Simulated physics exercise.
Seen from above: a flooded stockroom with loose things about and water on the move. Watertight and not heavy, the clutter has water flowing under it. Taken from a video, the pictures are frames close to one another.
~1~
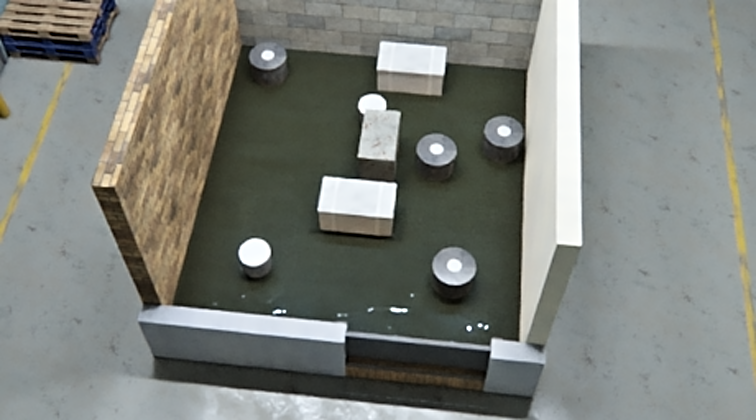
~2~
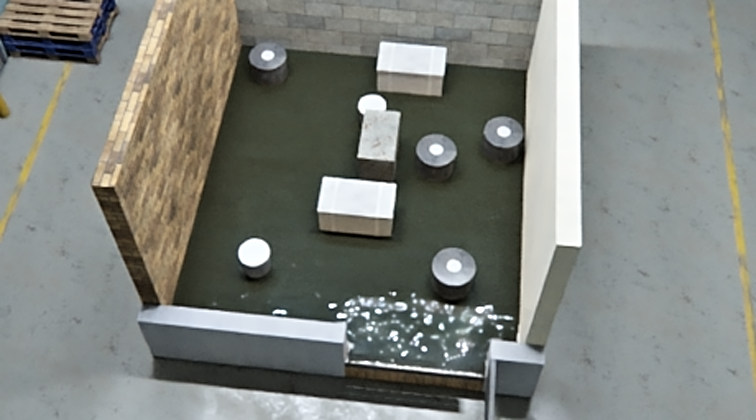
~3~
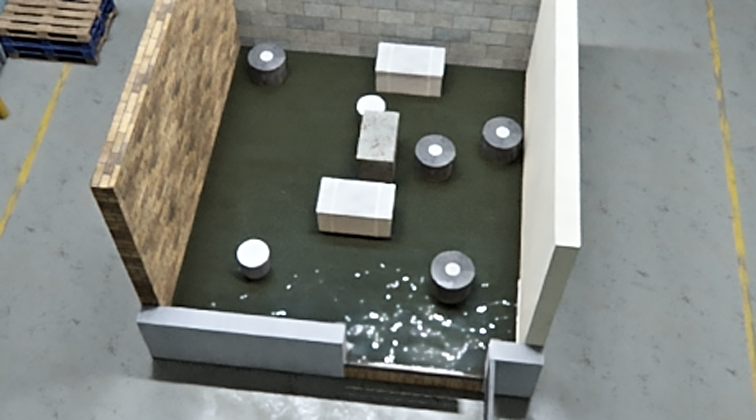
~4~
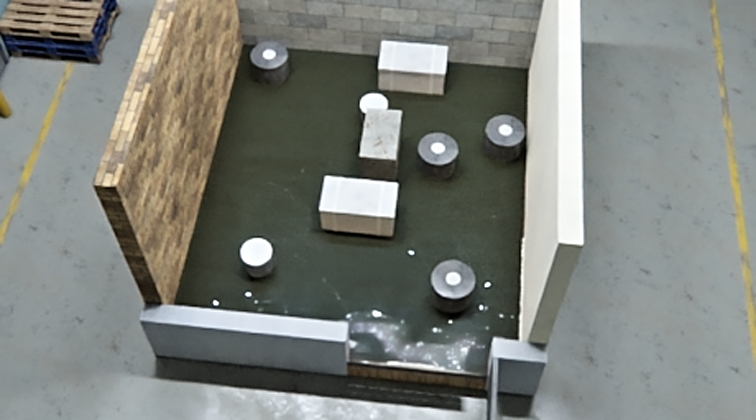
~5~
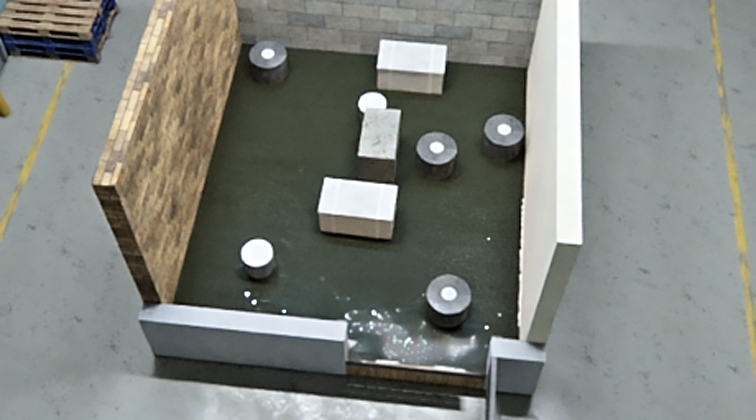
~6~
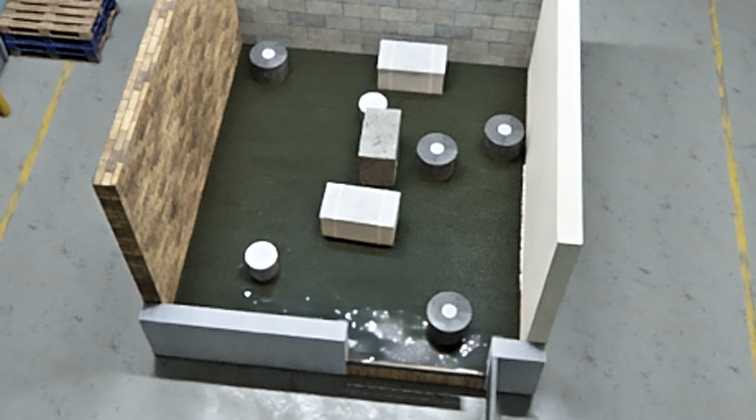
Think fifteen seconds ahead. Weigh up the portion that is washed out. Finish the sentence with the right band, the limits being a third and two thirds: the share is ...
The share is from a third to two thirds.
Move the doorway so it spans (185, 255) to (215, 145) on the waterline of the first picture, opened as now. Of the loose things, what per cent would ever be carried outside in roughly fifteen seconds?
Roughly 40 per cent.
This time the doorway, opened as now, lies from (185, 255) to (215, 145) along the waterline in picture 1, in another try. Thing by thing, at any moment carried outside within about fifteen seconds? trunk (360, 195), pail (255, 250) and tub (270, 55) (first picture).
The first makes it out, the second makes it out, the last makes it out.
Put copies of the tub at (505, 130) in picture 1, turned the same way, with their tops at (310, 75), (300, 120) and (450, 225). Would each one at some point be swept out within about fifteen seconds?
Sure - one by one that's in the room, then in the room, then out of the room.
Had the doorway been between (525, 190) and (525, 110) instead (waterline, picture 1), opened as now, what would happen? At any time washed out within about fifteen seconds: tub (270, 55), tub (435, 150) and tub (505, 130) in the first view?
Retained, lost and lost.
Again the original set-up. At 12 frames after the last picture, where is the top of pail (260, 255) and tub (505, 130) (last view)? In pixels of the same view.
Near (361, 319) and (506, 200).
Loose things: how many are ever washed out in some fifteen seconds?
I make it 4 of them.
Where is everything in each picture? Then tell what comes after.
A tub at (454, 266), afloat; a trunk at (358, 197), afloat; 0 of 8 have shifted, in the first picture.
A tub at (454, 266), afloat; a trunk at (357, 197) floats; 0 of 8 have shifted, in the second picture.
A tub at (453, 270), afloat; a trunk at (356, 198) floats; 0 of 8 have shifted, in the third picture.
A tub at (453, 279) floats, close to its start; a trunk at (359, 197) floats; 1 of 8 have shifted, in the fourth picture.
A tub at (449, 294), afloat, a stride from its start; a trunk at (358, 199) floats, close to its start; 1 of 8 have shifted, in the fifth picture.
A tub at (449, 311), afloat, a stride from its start; a trunk at (360, 205), afloat, close to its start; 3 of 8 have shifted, in the sixth picture.
A moment on, 1 of 8 are out; 7 afloat.
Next, 2 of 8 are out; 6 afloat.
Later, 3 of 8 are out; 5 afloat.
In the end, 4 of 8 are out; 4 afloat.
